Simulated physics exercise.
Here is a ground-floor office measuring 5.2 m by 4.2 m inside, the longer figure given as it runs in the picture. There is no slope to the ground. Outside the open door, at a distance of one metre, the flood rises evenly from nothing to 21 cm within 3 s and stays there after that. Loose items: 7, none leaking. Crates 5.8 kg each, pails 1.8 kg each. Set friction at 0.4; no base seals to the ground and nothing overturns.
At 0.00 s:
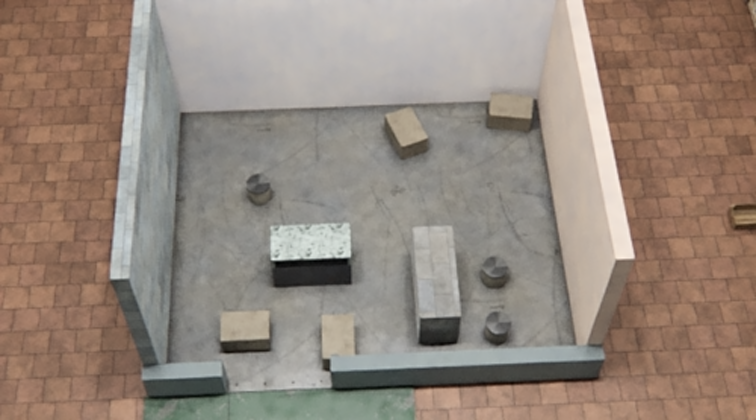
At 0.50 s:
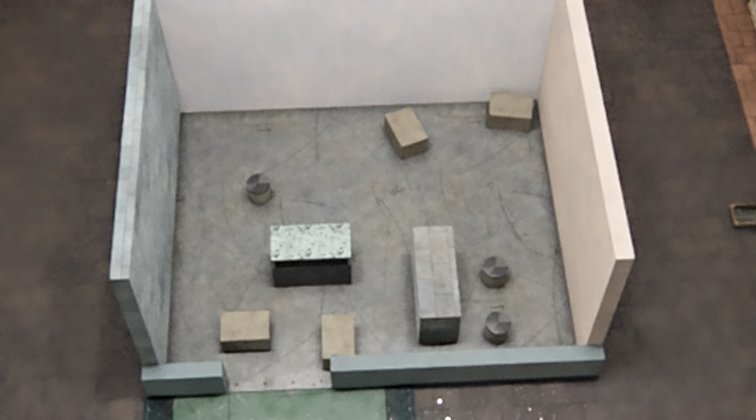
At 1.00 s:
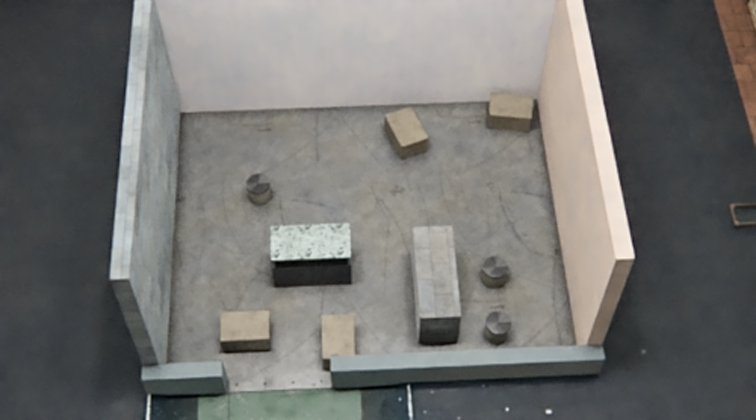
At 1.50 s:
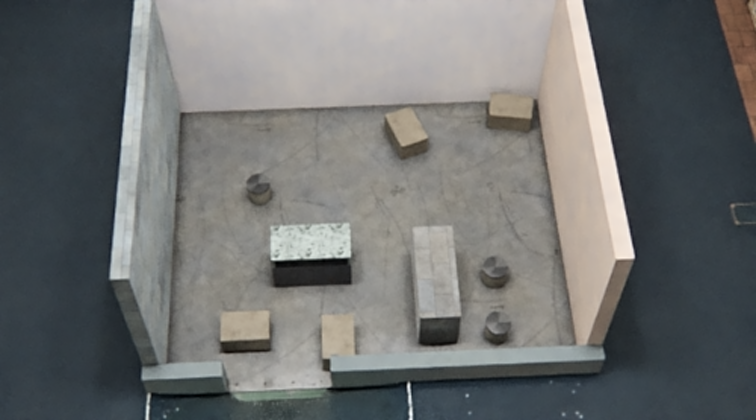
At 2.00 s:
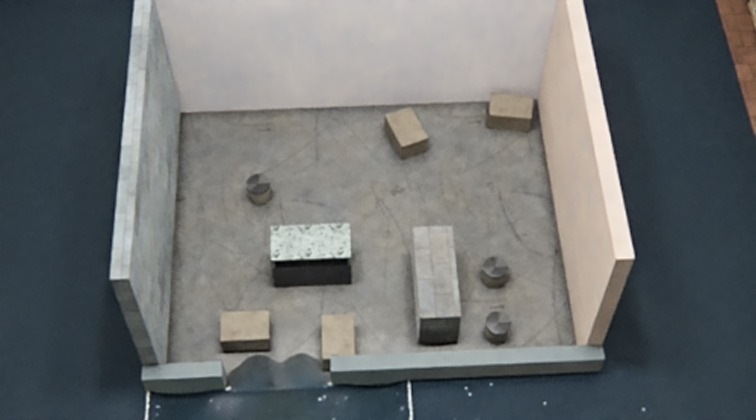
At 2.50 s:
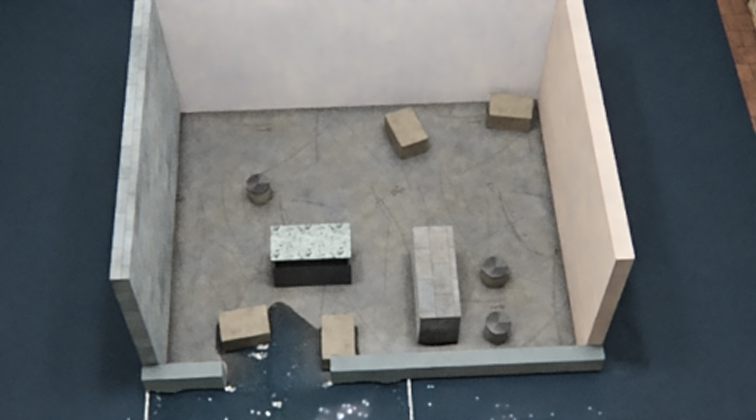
Dark water spreading over brick paving around a roofless walled room, then entering through the front gap and slightly turning a crate.
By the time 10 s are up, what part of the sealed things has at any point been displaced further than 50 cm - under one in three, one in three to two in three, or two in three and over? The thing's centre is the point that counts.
The part displaced is one in three to two in three.
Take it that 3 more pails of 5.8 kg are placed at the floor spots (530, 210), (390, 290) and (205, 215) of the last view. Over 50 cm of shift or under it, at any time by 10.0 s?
First stays within it, second exceeds it, third exceeds it.
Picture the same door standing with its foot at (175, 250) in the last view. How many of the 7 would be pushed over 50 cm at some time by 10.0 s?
5.
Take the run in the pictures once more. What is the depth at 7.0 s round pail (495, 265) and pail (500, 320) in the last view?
Close to 0 and 2 centimetres.
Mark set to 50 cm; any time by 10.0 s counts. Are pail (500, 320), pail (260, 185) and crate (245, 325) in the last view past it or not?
Taking them in turn, the first is within the limit, the second beyond the limit and the third beyond the limit.
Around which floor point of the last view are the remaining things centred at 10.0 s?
They're centred close to (464, 218).
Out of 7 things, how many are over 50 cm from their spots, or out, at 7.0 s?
By my reckoning, 2.
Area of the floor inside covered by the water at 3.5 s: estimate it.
At that time the wet patch spans about 3.5 m2.
After 3.5 s 1 of 7 are over 50 cm from their spots; 0 afloat.
After 4.5 s 1 of 7 are over 50 cm from their spots; 1 afloat.
After 7.0 s 2 of 7 are over 50 cm from their spots; 3 afloat.
After 10.0 s 3 of 7 are over 50 cm from their spots, and 3 have been at some point; 5 afloat.
